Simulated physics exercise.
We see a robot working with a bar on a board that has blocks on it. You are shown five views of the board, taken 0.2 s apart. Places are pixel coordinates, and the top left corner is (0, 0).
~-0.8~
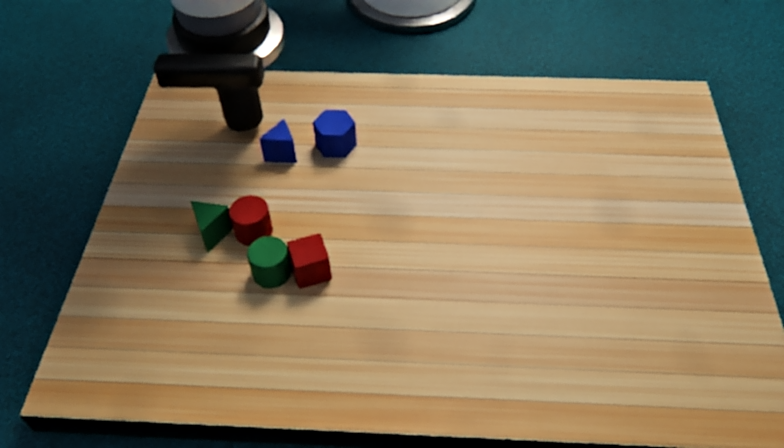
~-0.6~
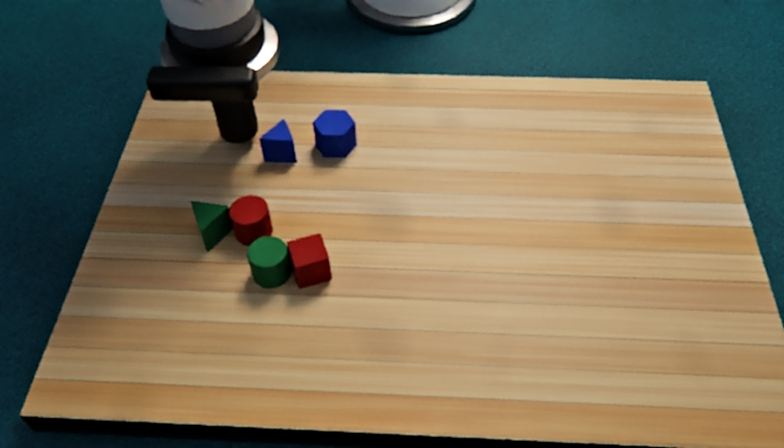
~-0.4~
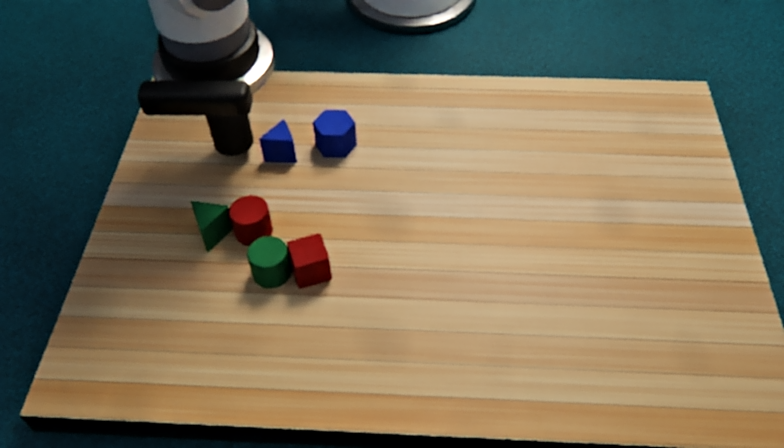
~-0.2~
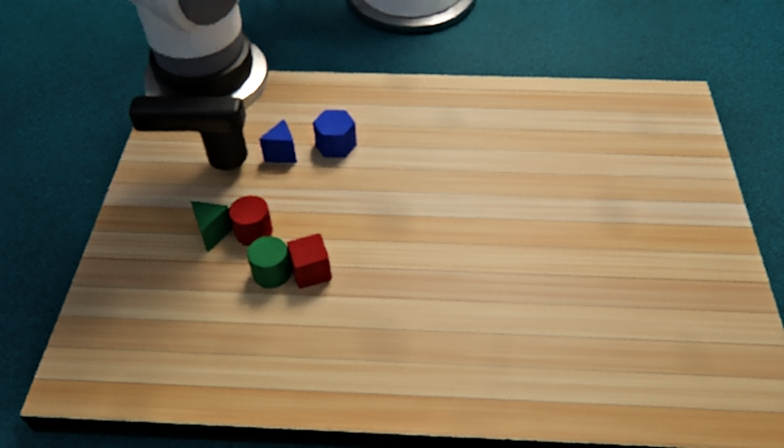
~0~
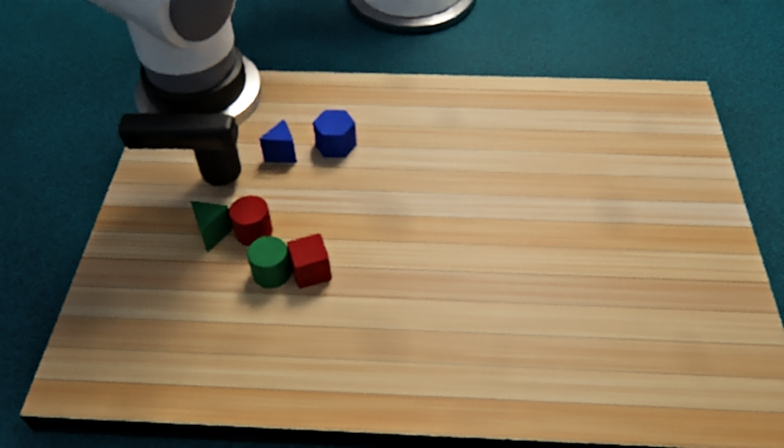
A robot arm with a black bar at its end reaches over the upper left of a pale striped wooden board, seen from above at a slant on a dark teal surface. Two blue blocks sit near the bar, with a green triangular piece, red disc, green disc and red cube below. The bar slides slowly down and slightly left, while the blocks and camera stay still.
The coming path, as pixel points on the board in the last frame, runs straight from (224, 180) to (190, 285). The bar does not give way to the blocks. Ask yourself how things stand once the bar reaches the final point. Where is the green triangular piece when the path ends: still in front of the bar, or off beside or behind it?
When the path ends, it will sit ahead of the bar.
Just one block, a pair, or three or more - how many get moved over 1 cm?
It will shift just one block.
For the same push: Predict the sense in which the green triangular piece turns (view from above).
From above, it looks like the green triangular piece goes counterclockwise.
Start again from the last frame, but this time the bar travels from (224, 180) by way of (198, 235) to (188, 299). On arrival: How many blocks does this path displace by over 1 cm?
It will shift just one block.
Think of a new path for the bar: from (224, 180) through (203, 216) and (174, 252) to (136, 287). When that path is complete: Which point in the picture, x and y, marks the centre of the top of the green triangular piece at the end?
About (203, 234).
The first path, step by step. One third of the way, bar at (211, 204); green triangular piece at (206, 217).
Two thirds of the way, bar at (199, 239); green triangular piece at (201, 254), turned 40° anticlockwise.
At the end, bar at (187, 277); green triangular piece at (197, 291), turned 55° anticlockwise; red disc in place.
